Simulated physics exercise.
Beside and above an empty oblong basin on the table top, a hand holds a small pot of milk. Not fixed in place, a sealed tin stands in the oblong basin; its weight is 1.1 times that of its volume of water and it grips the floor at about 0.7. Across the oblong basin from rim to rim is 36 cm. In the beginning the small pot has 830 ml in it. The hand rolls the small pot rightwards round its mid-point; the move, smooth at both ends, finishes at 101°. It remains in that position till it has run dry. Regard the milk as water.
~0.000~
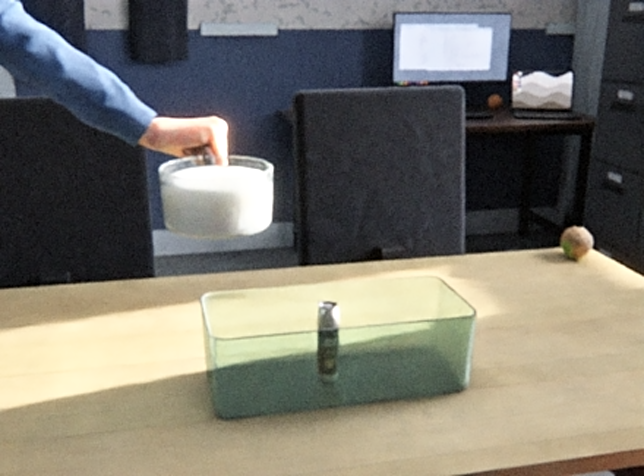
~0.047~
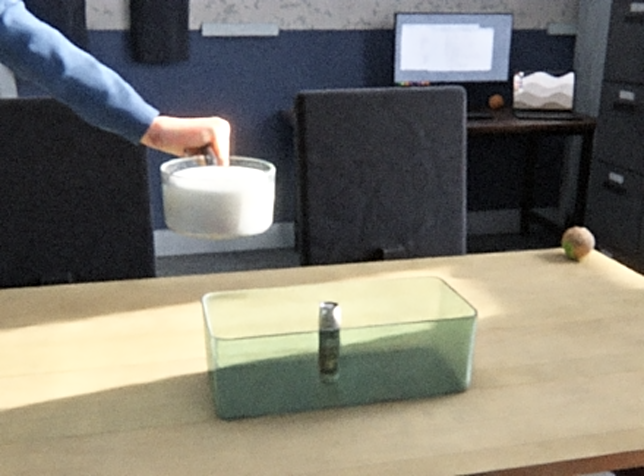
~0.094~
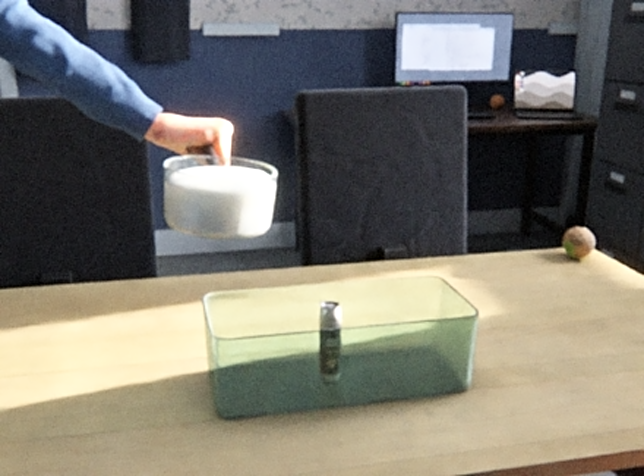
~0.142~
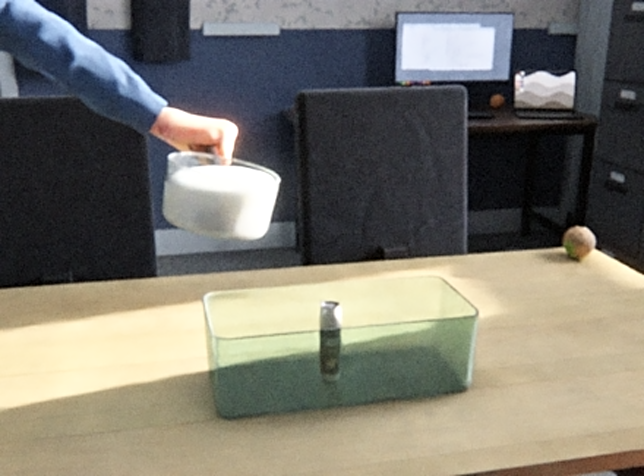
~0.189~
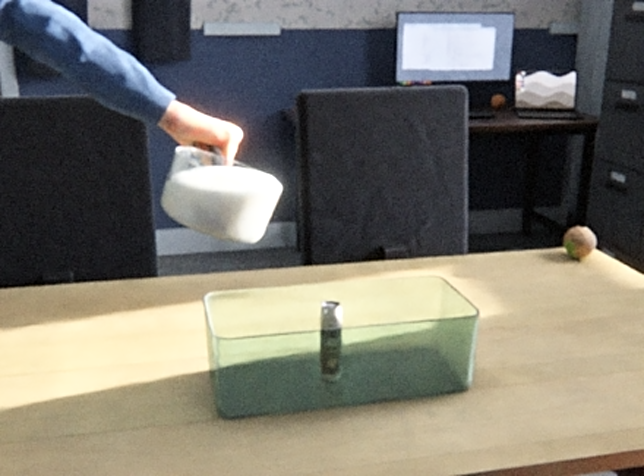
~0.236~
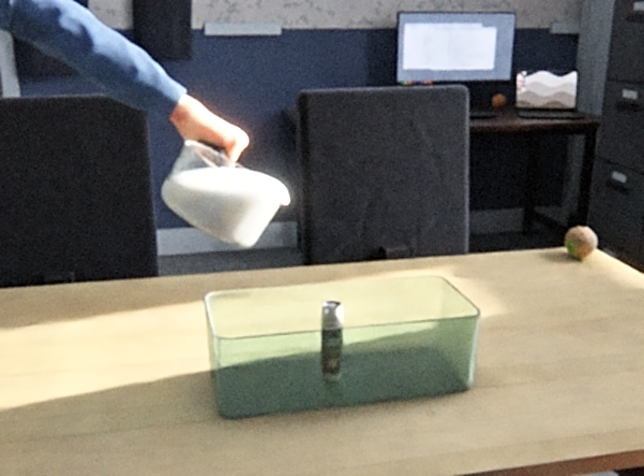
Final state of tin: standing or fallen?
Fallen.
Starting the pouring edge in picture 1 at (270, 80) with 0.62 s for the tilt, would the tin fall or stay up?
After that, the tin overturns.
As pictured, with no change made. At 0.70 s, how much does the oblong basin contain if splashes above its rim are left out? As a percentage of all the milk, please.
Looks like about 84 % of the whole amount.
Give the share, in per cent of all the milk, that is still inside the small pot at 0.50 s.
I'd estimate some 32 % remains.
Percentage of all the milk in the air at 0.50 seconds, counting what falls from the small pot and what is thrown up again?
Near 48 per cent at that moment.
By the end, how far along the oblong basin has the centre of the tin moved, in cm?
9.0 cm.
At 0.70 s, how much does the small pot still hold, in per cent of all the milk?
Roughly 7 per cent.
By 0.50 s the tilt is 92° and 31 per cent is still to pour; the tin stands where it began.
By 0.70 s the tilt is 101° and 7 per cent is still to pour; the tin stands 1 cm from where it began.
By 0.90 s the tilt is 101° and 1 per cent is still to pour; the tin leans 29°.
By 1.12 s the tilt is 101° and 0 per cent is still to pour; the tin lies on its side.
At rest the tin lies on its side.
